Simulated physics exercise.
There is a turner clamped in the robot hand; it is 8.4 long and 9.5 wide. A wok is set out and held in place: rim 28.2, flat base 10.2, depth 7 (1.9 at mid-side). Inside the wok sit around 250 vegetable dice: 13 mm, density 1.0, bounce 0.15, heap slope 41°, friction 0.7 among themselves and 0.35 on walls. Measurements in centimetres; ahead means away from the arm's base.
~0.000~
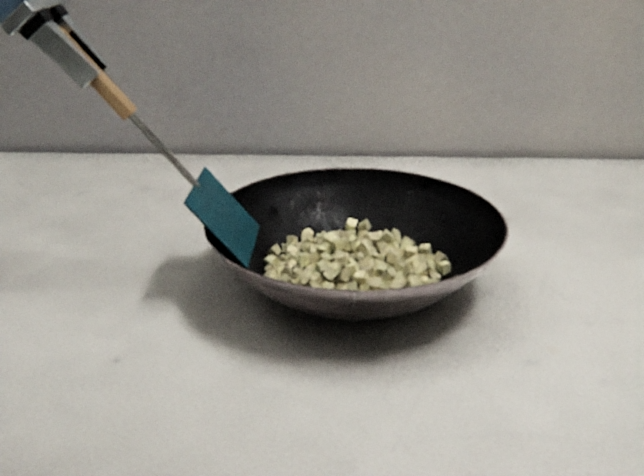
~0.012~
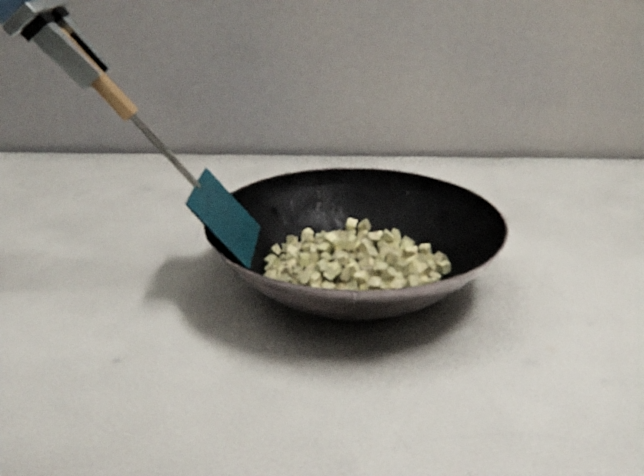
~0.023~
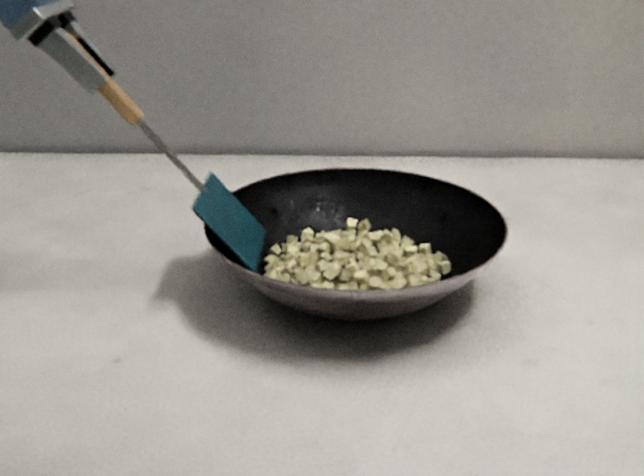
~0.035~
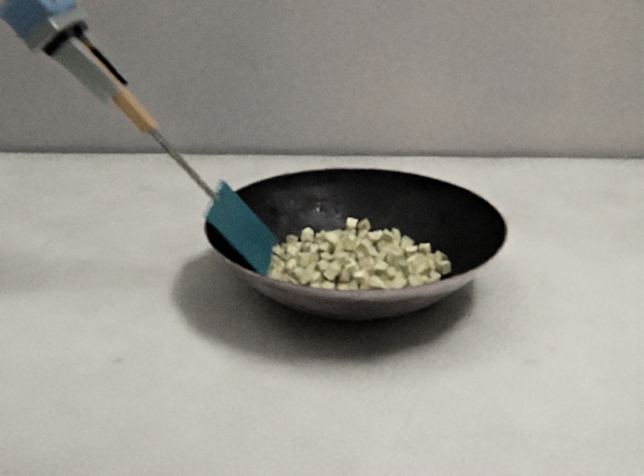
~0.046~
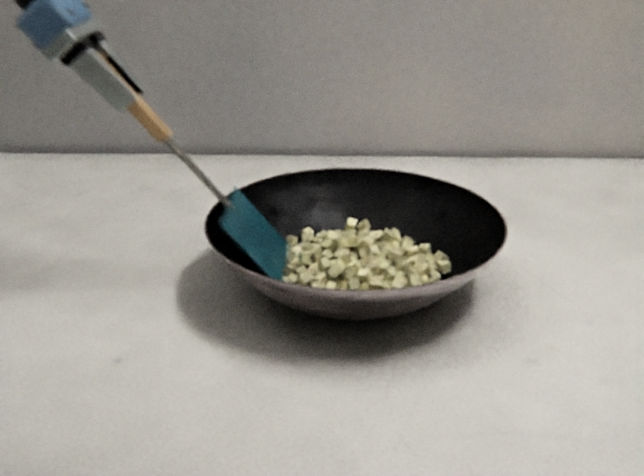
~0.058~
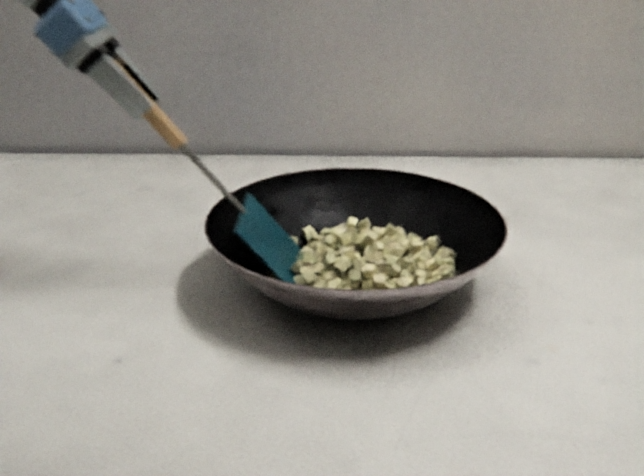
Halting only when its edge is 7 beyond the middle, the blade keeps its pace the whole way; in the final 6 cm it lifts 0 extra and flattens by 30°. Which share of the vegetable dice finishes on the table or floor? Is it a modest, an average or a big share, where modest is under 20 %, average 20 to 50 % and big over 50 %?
Average.
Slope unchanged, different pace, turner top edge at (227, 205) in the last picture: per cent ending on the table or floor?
That share would be some 15 percent.
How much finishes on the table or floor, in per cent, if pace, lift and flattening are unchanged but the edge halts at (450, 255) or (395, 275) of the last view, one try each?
50 % and 15 %.
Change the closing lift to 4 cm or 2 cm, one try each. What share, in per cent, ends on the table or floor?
Estimates, in order: 25 % then 40 %.
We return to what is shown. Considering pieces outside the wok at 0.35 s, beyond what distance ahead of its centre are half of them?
The distance is about 20 cm.
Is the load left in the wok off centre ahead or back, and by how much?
Ahead, by around 6.5 cm.
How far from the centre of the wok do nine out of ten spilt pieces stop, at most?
35 cm.
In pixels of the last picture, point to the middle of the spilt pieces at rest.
I'd place it close to (586, 285).
After 0.09 s, sloping 51°, highest piece 6 above the table; 253 in the wok.
After 0.13 s, sloping 43°, highest piece 10 above the table; 250 in the wok, 3 on the blade or in flight.
After 0.35 s, sloping 21°, highest piece 9 above the table; 179 in the wok, 34 on the table or floor, 40 on the blade or in flight.
After 1.40 s, sloping 21°, highest piece 8 above the table; 179 in the wok, 74 on the table or floor.
At rest, 179 in the wok, 74 on the table or floor. That is 29 % on the table or floor.
